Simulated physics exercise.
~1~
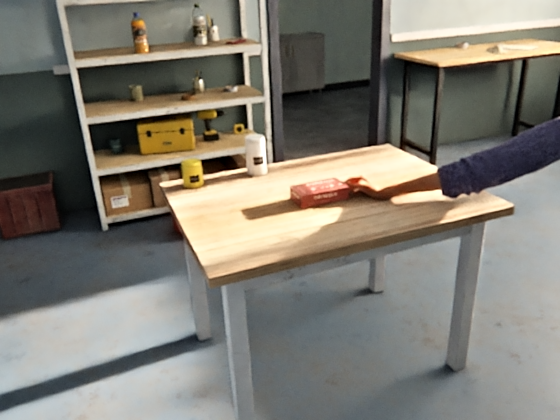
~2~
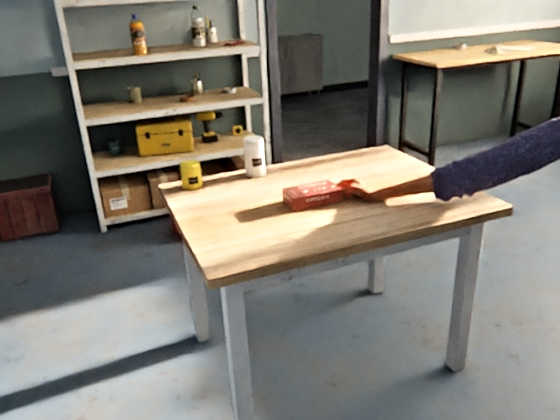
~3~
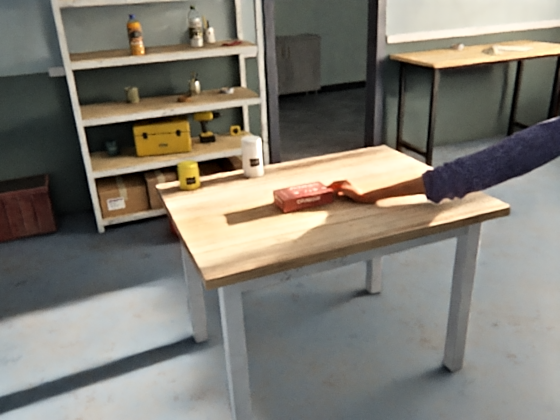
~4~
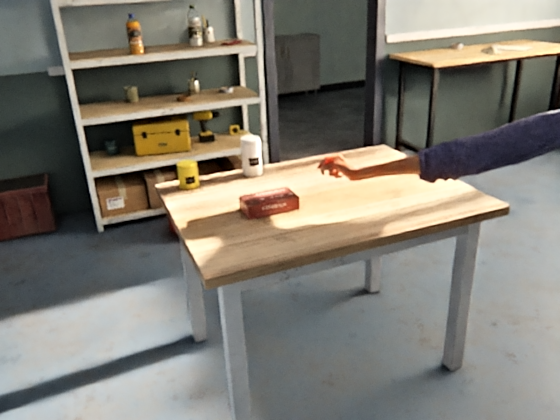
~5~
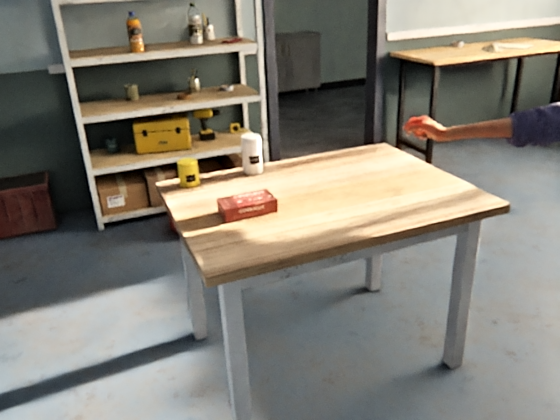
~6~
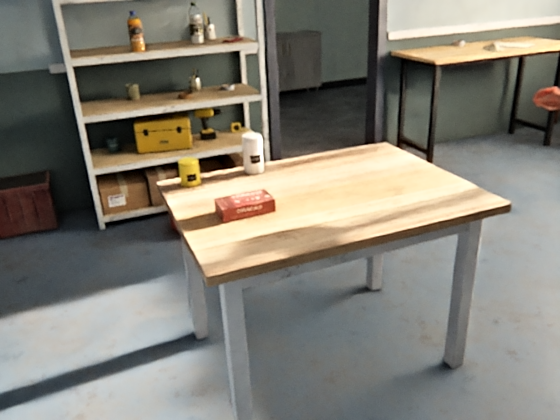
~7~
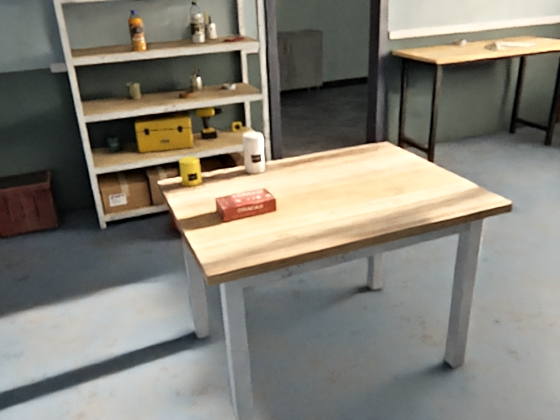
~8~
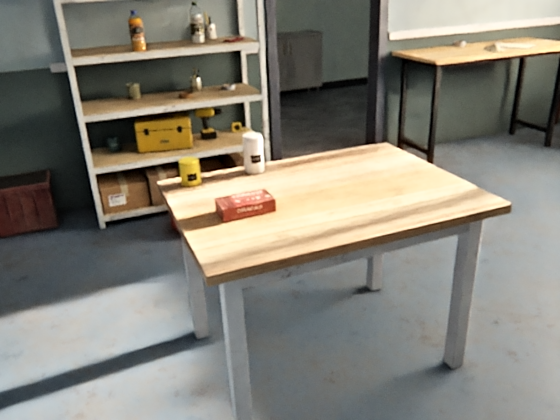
At first, a hand reaches in from the right and holds a red packet on a wooden table, with a yellow jar and a white jar standing near the back edge and shelves behind. The hand pushes the packet a little to the left across the tabletop. Then the fingers let go and the hand draws back, while the packet carries on sliding left. The packet comes to rest near the left side of the table as the arm withdraws out of view to the right. In the end, the packet lies still on the table, and both jars remain where they were.
